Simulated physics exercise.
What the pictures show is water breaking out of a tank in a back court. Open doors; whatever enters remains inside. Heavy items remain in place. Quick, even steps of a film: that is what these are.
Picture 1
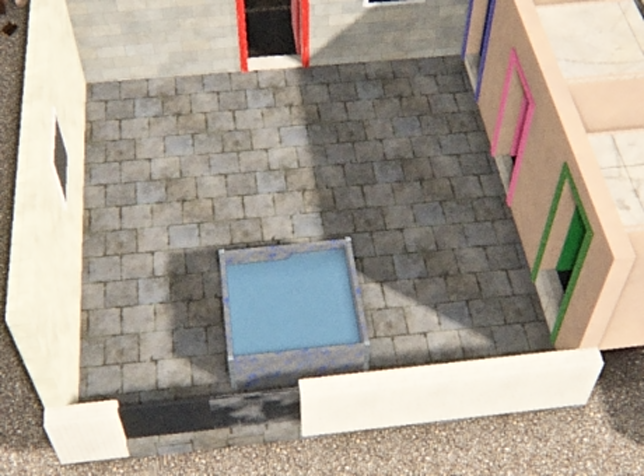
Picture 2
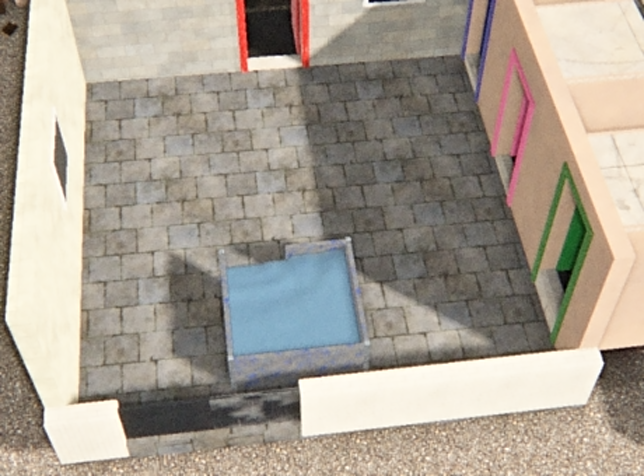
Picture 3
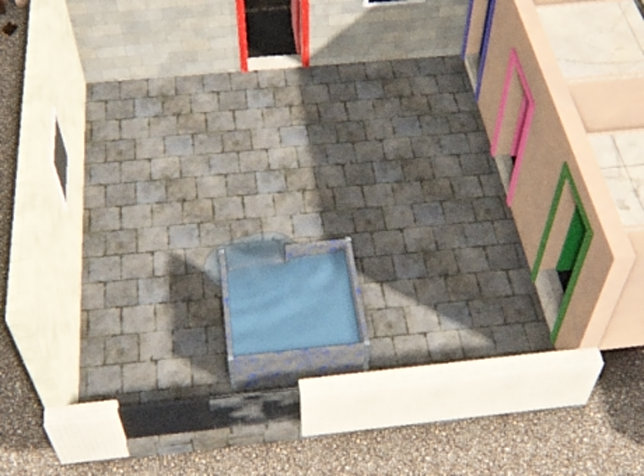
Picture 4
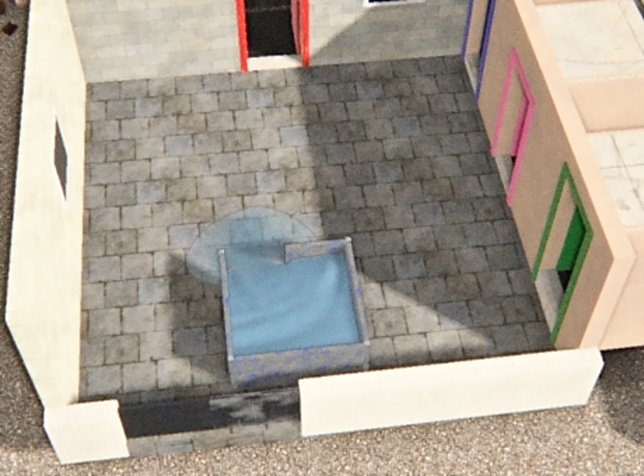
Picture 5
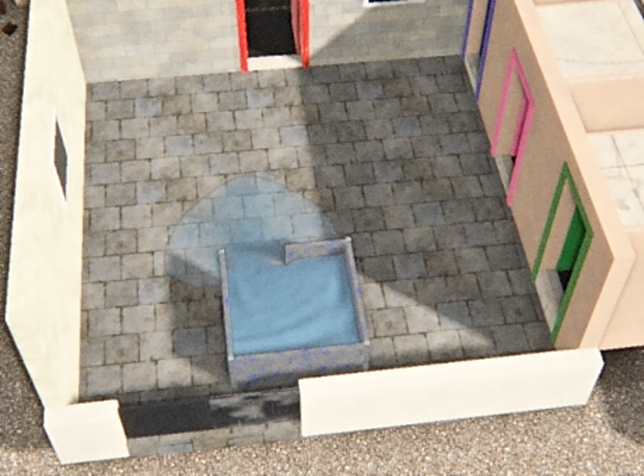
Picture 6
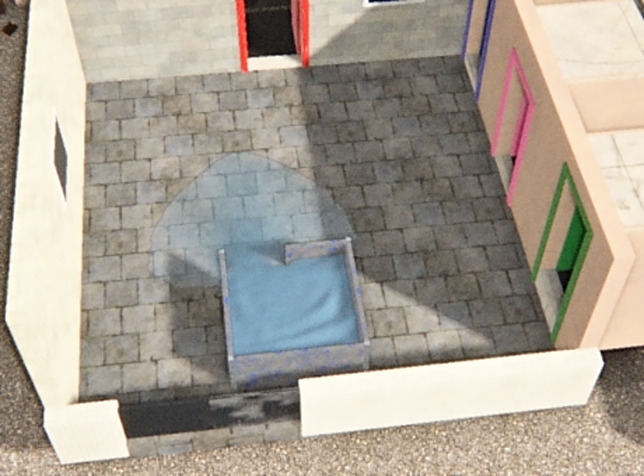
A walled courtyard paved in grey stone is seen from high above, its camera still. A square stone-edged tank of blue water sits near the low cream front wall, with a red-edged doorway at the back and blue, pink and green ones along the right. A gap opens in the tank's far side, and a thin, clear sheet of water spreads backward over the paving, widening into a rounded fan.
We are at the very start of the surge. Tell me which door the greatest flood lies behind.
It lies behind the red door.
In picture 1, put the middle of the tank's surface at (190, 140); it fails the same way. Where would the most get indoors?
That would be the pink door.
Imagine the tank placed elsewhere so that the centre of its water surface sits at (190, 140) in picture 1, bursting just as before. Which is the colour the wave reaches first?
It's the red one.
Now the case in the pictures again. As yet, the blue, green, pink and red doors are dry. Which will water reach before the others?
It is the one in red.
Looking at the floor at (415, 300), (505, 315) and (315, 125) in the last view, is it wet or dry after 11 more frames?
First spot not wetted, second not wetted, third soaked.
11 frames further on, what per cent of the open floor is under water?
Some 45 per cent.
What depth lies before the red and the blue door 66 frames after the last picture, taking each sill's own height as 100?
First around 50 percent, second around 60 percent.
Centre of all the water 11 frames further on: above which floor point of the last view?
About (257, 233).
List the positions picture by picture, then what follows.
The first picture shows still water in the tank at (292, 301).
In the second picture, the front is at a hidden place, out from the gap on the tank's far side.
In the third picture, water pours out on the tank's far side and has run to (272, 236).
In the fourth picture, water pours out on the tank's far side and has run to (265, 211).
In the fifth picture, the front is at (257, 181), out from the gap on the tank's far side.
In the sixth picture, the front is at (231, 160), out from the gap on the tank's far side.
A moment on, water covers 30 % of the floor; blue door not reached, green door not reached, pink door not reached, red door not reached.
Next, water covers 45 % of the floor; blue door not reached, green door not reached, pink door not reached, red door a trickle in.
Then, water covers 50 % of the floor; blue door wet at the sill, nothing in, green door not reached, pink door not reached, red door some in.
Later, water covers 55 % of the floor; blue door wet at the sill, nothing in, green door not reached, pink door wet at the sill, nothing in, red door a lot in.
In the end, water covers 90 % of the floor; blue door wet at the sill, nothing in, green door wet at the sill, nothing in, pink door some in, red door a lot in; the red door has let in the most.
